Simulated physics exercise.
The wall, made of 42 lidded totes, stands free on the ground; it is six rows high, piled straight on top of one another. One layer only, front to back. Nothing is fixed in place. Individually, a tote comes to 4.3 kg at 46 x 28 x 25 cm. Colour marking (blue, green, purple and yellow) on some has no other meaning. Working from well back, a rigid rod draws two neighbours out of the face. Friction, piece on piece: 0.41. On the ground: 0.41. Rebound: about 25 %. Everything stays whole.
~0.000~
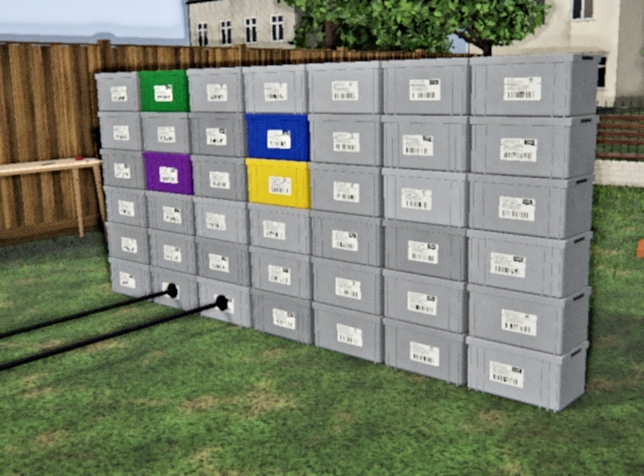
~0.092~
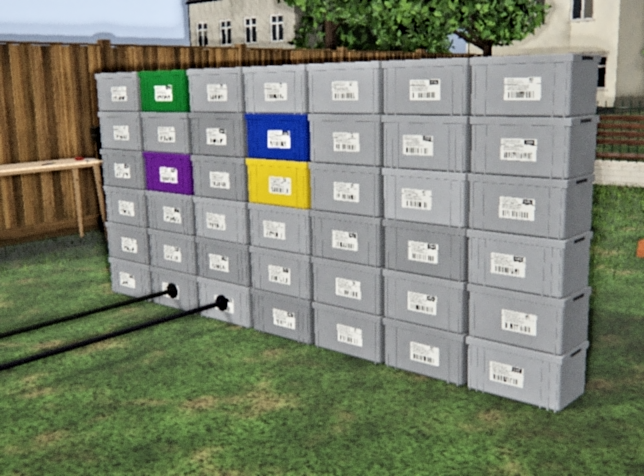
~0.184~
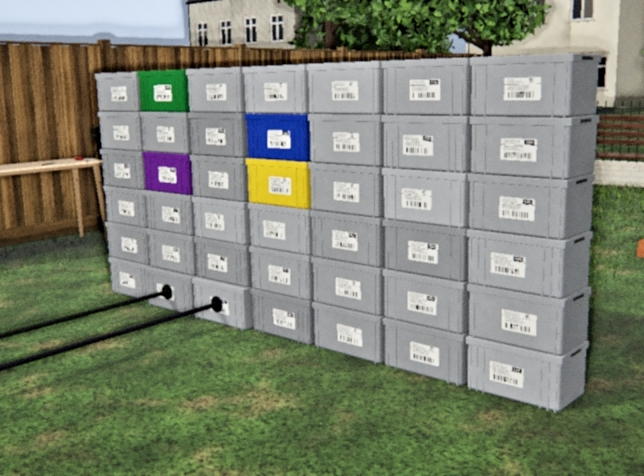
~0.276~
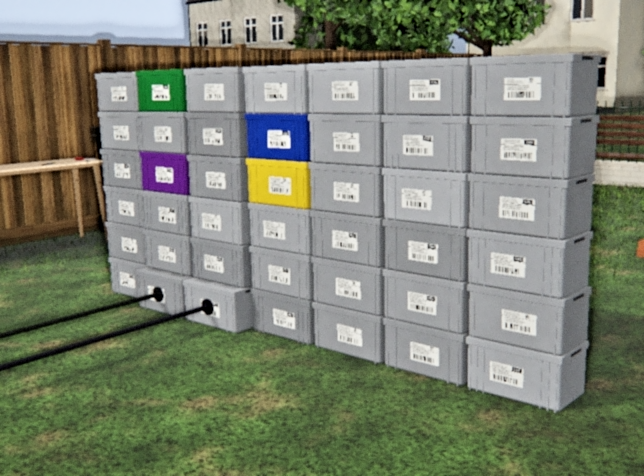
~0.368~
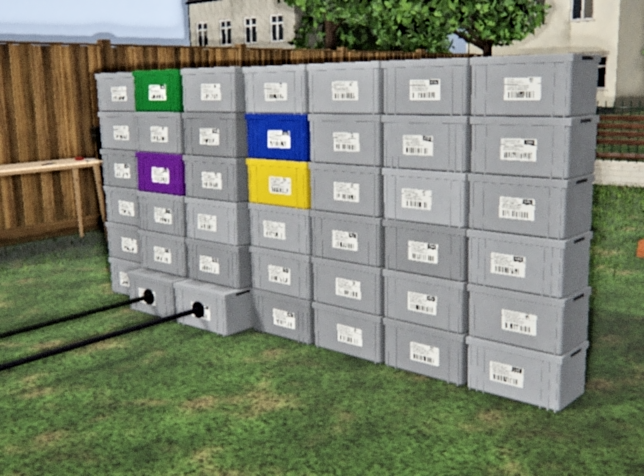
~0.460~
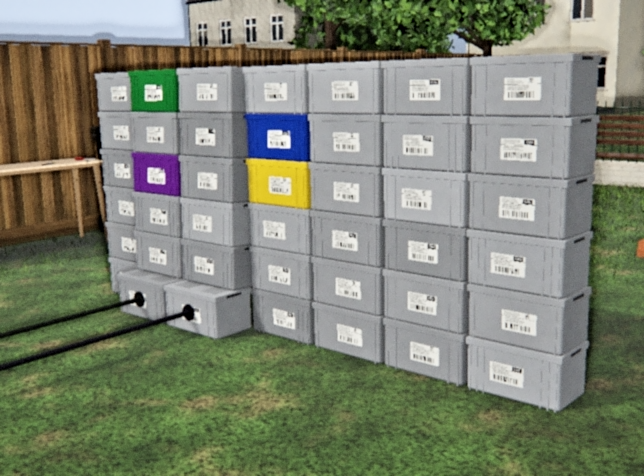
At the start, a wall of mostly grey lidded totes stands still on grass, two black rods reaching from the left to two neighbouring bottom totes. The rods then draw that pair slowly out of the face, and the totes stacked above, including the green and purple ones, shift forward by less.
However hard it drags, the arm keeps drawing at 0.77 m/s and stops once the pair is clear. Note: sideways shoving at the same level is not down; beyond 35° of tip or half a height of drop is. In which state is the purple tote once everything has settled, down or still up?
In the end the purple tote is down.
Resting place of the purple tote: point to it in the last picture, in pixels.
It stops roughly at (221, 276).
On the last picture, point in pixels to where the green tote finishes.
I'd place it at about (339, 238) in the final view.
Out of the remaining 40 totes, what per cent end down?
25 %.
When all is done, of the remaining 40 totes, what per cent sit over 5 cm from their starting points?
Displaced: 25 %.
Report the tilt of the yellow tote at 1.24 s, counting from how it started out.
Some 0°.
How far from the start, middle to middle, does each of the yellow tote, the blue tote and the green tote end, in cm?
Yellow 0 cm, blue 0 cm, green 210 cm.
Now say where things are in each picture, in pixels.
In the first picture (pixels give the middle of a visible side), pulled tote (186, 285) not yet moving; purple tote (166, 174); yellow tote (276, 184); green tote (161, 92); none of the others has stirred.
Pulled tote (186, 285) not yet moving; purple tote (166, 174), in the second picture.
Pulled tote (181, 287) 42 mm out; purple tote (165, 174), in the third picture.
Pulled tote (172, 289) 11 cm out; purple tote (162, 173) 32 mm from its place; green tote (158, 91) 20 mm from its place; movement in 10 of them, in the fourth picture.
Pulled tote (162, 291) 18 cm out; purple tote (158, 174) 6 cm from its place; green tote (155, 91) 44 mm from its place; movement in 10 of them, in the fifth picture.
Pulled tote (153, 294) 25 cm out; purple tote (154, 174) 9 cm from its place; green tote (151, 92) 7 cm from its place; yellow tote (276, 184); movement in 10 of them, in the sixth picture.
After 0.92 s, none of the 40 other totes down, 10 disturbed; purple tote 21° from how it stood, 8 cm lower; green tote 21° from how it stood, 11 cm lower.
After 1.24 s, 10 of the 40 other totes down; purple tote 62° from how it stood, 56 cm lower; green tote 61° from how it stood, 72 cm lower.
In the end (2.3 s), 10 of the 40 other totes down; purple tote on its side; green tote on its side; blue tote unmoved. From the last view, middles, purple tote near (221, 276), green tote near (339, 238).
